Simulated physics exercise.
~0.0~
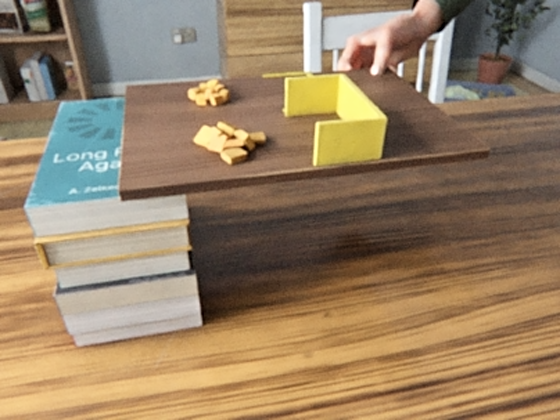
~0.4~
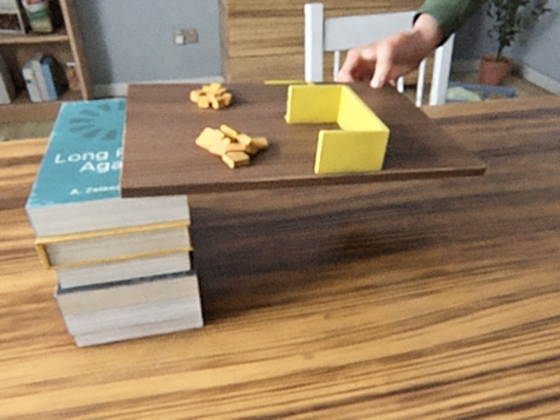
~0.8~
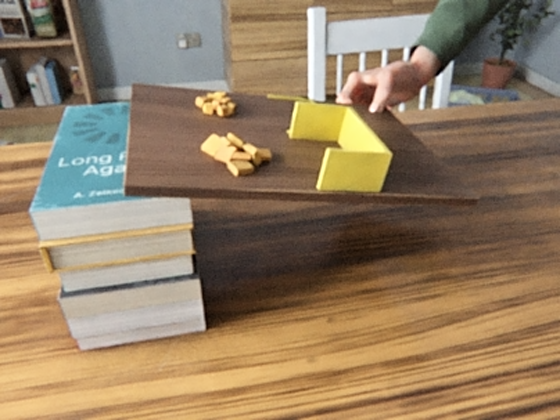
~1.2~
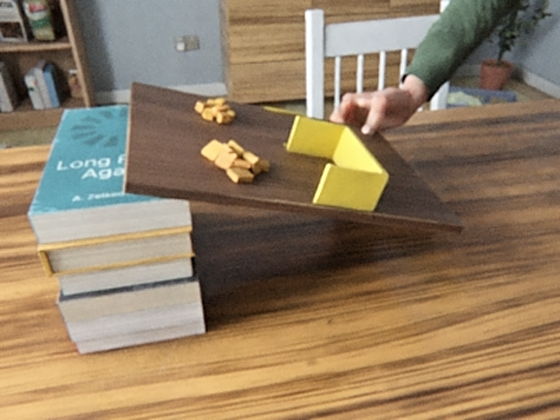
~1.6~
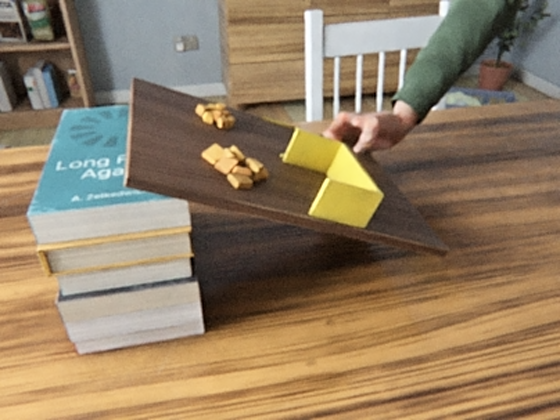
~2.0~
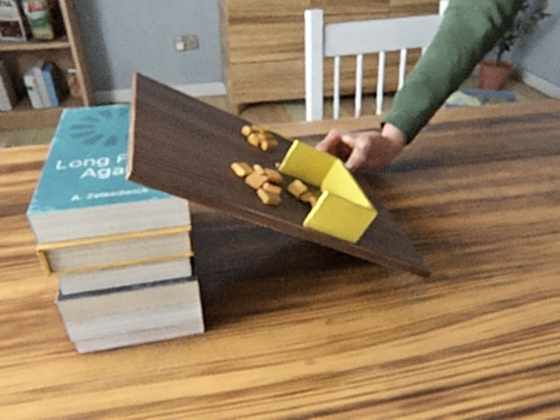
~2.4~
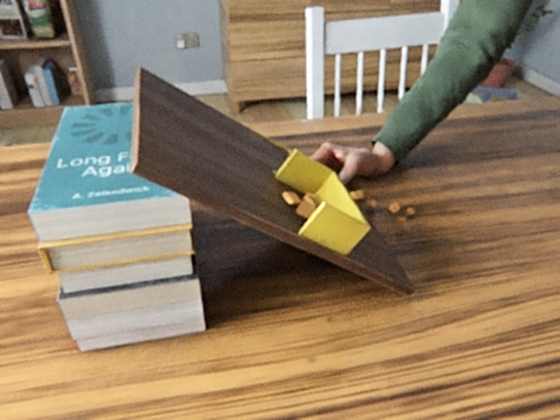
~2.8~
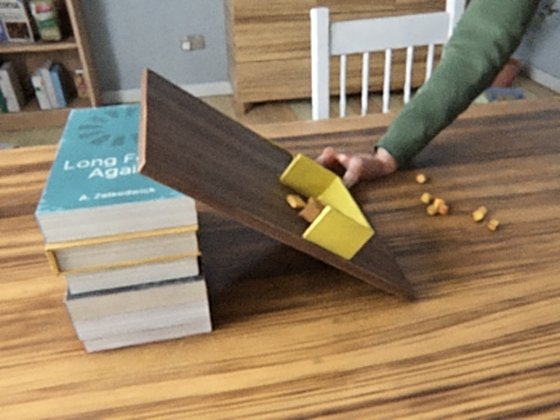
On a wooden table, a hand lowers a board until one heap slides past its yellow barrier.
